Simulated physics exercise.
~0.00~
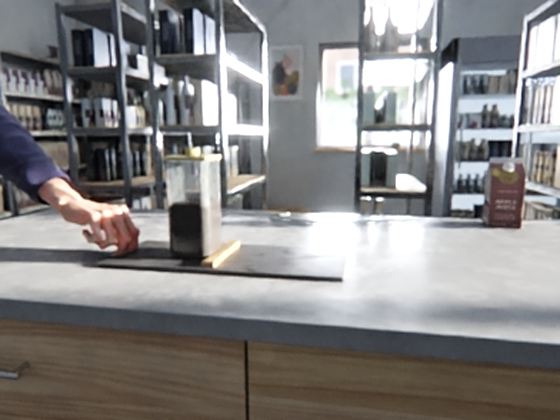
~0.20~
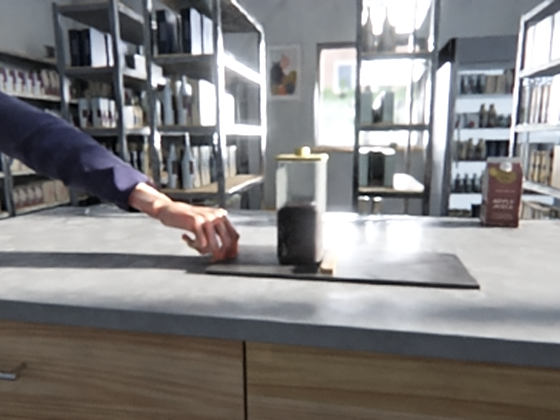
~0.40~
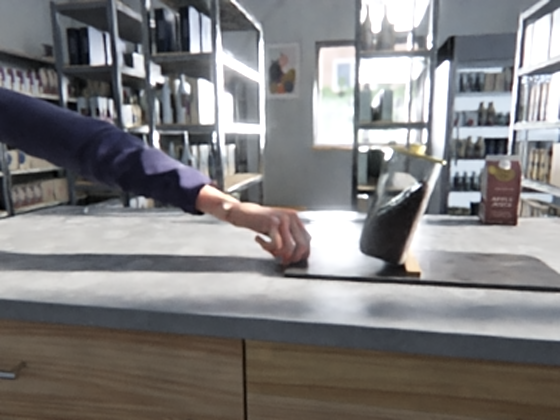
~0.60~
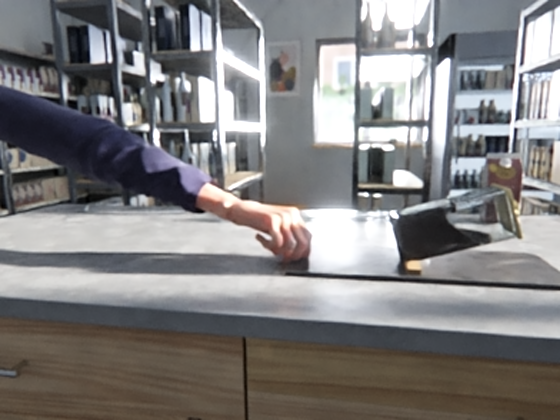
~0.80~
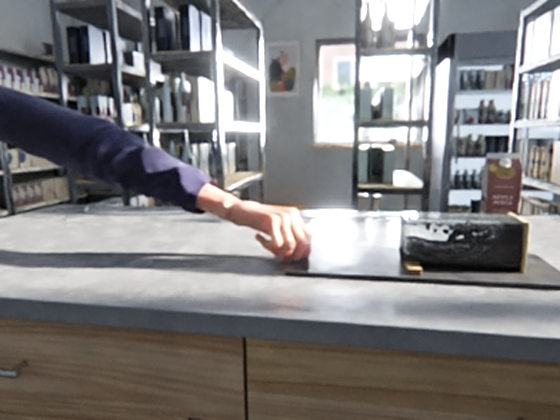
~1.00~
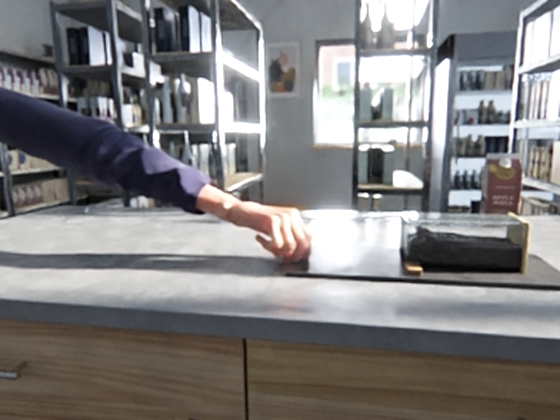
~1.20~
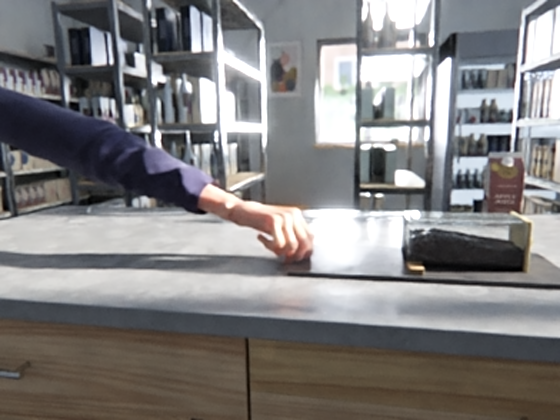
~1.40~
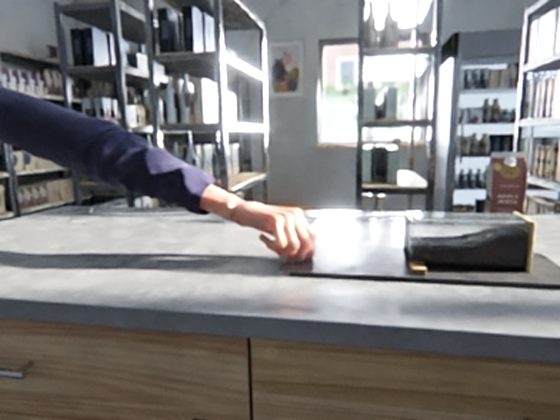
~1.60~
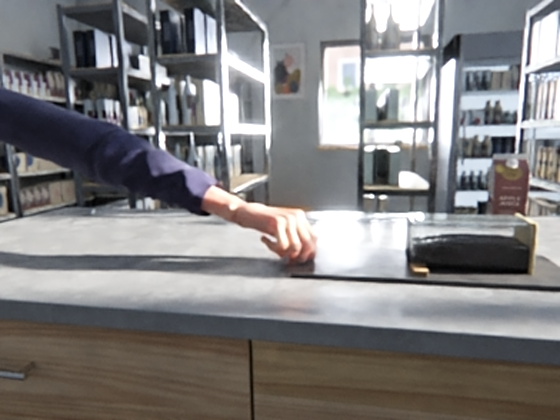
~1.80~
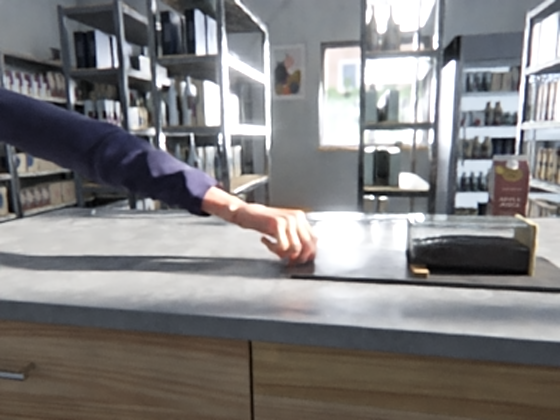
On a grey counter in a shop lined with shelves, a hand slides a dark board carrying a clear canister of dark contents to the right, then stops; the canister tips over to the right and ends lying on its side, the hand still beside the board.
